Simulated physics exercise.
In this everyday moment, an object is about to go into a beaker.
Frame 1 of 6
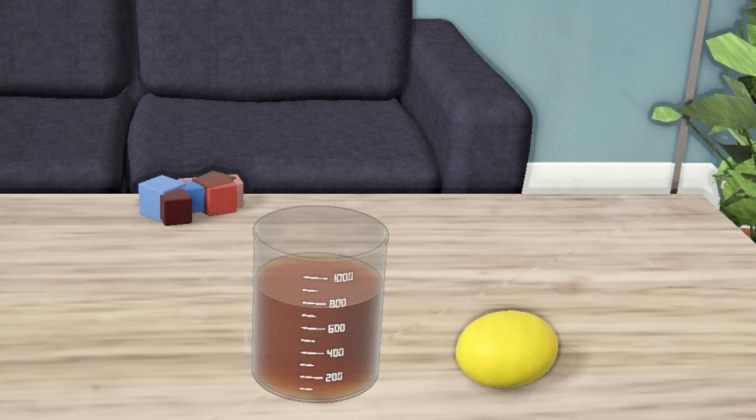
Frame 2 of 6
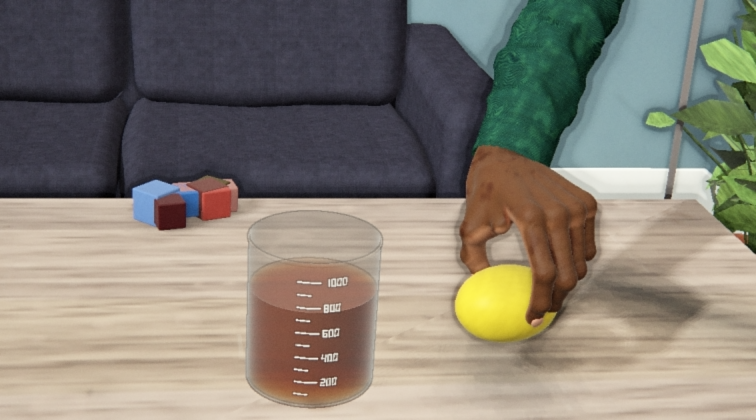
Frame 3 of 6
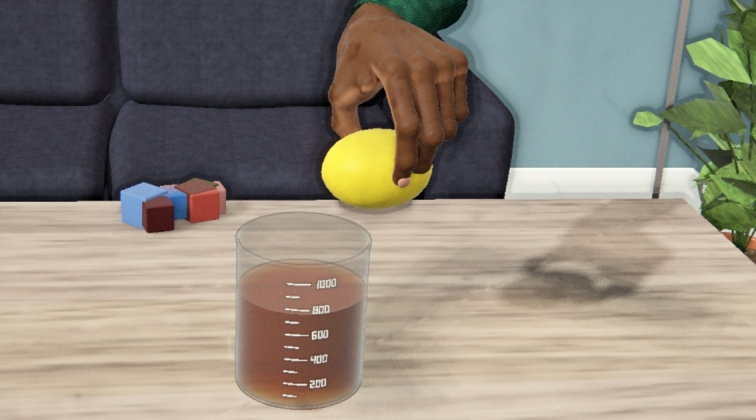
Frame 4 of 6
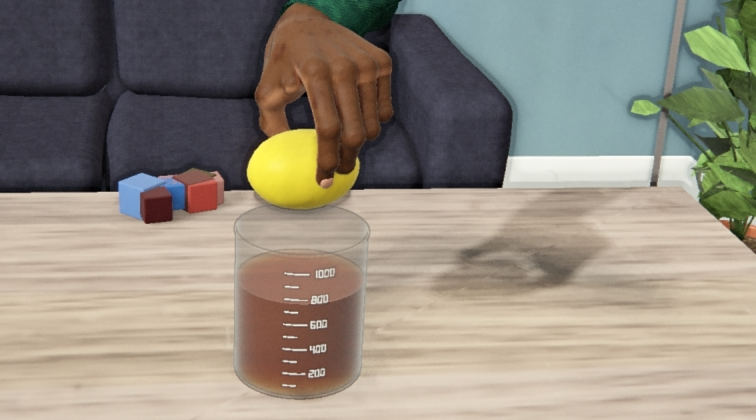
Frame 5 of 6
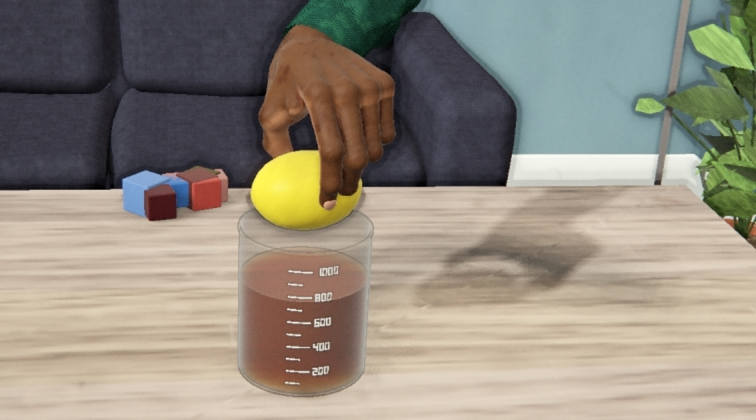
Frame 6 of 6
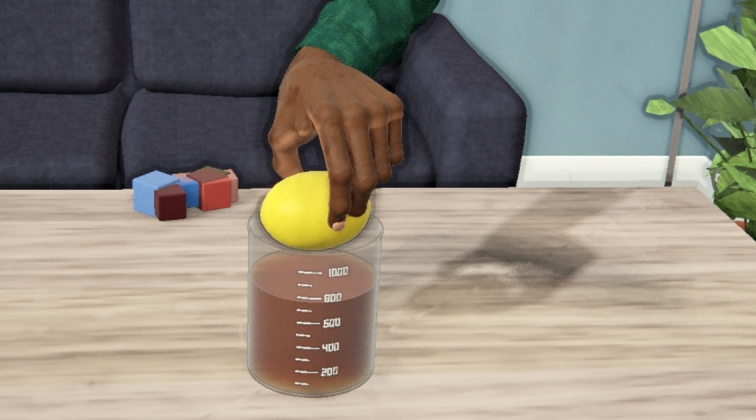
The video shows a hand picking up a lemon from a wooden table, carrying it left over a beaker about two thirds full of reddish-brown liquid, then lowering it to the rim, just above the liquid's surface.
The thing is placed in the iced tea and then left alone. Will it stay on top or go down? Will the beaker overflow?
In the end it remains up, and the beaker contains it all.
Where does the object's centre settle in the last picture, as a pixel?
It ends up around (314, 272).
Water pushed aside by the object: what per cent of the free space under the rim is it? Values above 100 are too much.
I'd estimate close to 50 per cent.
A moment on, the lemon enters the iced tea; the beaker is about three quarters full.
Further on, the lemon comes up again; the beaker is about three quarters full.
When it is over, the lemon is afloat; the beaker is about three quarters full; none went over.
